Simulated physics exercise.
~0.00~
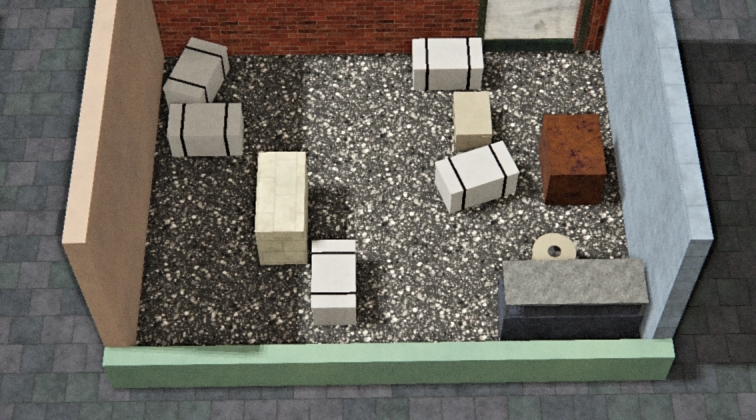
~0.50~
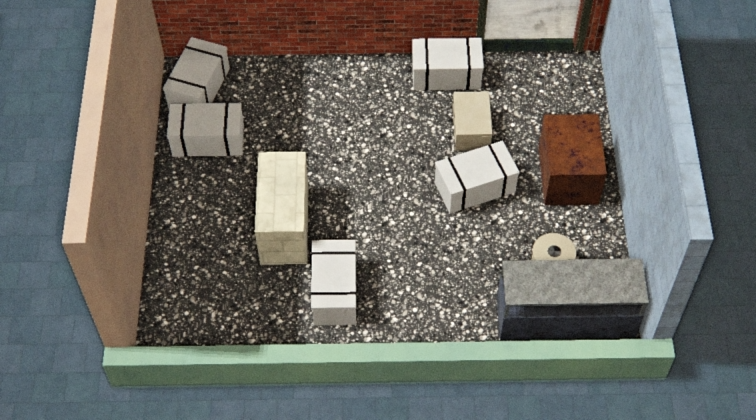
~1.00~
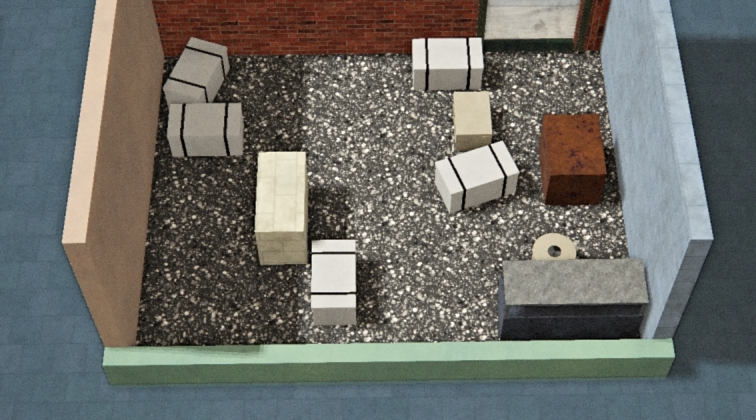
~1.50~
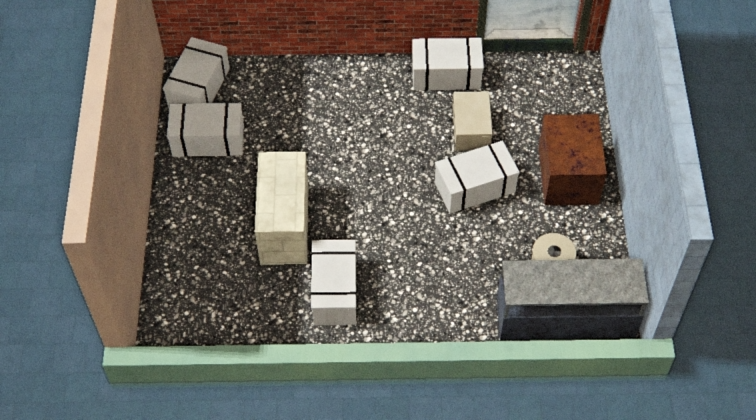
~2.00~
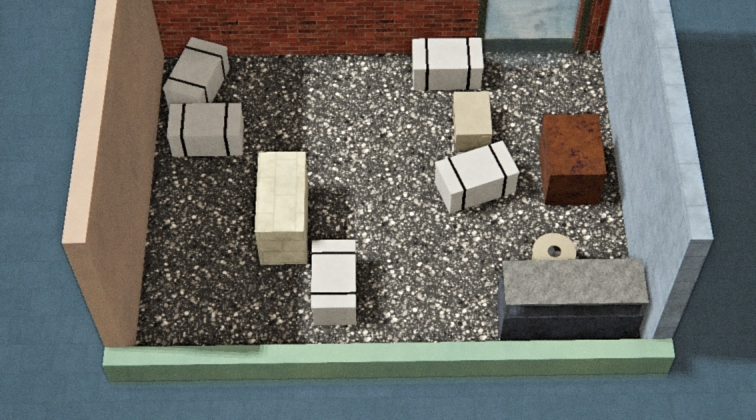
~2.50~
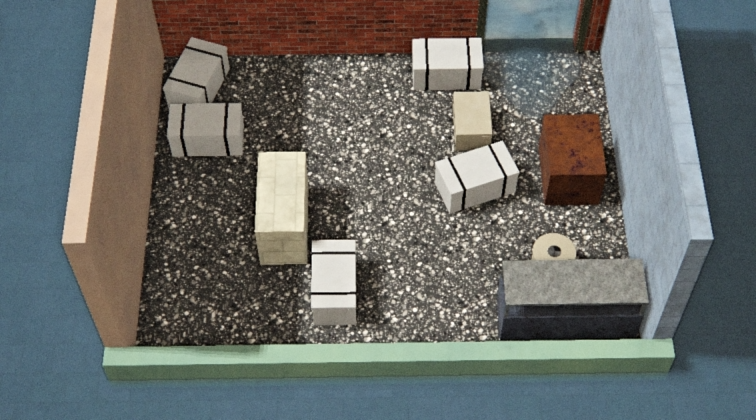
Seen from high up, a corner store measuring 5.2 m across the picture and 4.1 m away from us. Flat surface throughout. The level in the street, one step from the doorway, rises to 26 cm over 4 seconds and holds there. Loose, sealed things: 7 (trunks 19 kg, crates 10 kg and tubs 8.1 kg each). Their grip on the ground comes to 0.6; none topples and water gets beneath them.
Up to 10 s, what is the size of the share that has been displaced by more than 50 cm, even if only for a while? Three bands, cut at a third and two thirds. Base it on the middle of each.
A middling share.
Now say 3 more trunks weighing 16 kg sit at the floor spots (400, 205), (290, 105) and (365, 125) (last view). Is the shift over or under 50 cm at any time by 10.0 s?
First one crosses the line, second one stays inside the line, third one stays inside the line.
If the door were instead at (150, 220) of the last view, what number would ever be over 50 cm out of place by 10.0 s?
2.
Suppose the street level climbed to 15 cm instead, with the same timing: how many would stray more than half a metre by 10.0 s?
Count under that change: 2.
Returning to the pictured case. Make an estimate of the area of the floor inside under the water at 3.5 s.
Close to 2.5 m2, I'd say.
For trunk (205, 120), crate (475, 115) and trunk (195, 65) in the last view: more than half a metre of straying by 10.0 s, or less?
So that's inside it for the first, beyond it for the second and inside it for the last.
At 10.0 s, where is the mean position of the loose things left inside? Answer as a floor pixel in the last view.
The average lands around (298, 178).
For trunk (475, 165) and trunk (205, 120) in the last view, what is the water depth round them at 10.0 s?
I'd estimate 14 cm for the first and 2 cm for the second.
After 3.5 s 0 of 7 are over 50 cm from their spots; 0 afloat.
After 4.5 s 0 of 7 are over 50 cm from their spots; 0 afloat.
After 7.0 s 3 of 7 are over 50 cm from their spots; 2 afloat.
After 10.0 s 4 of 7 are over 50 cm from their spots, and 4 have been at some point; 2 afloat.
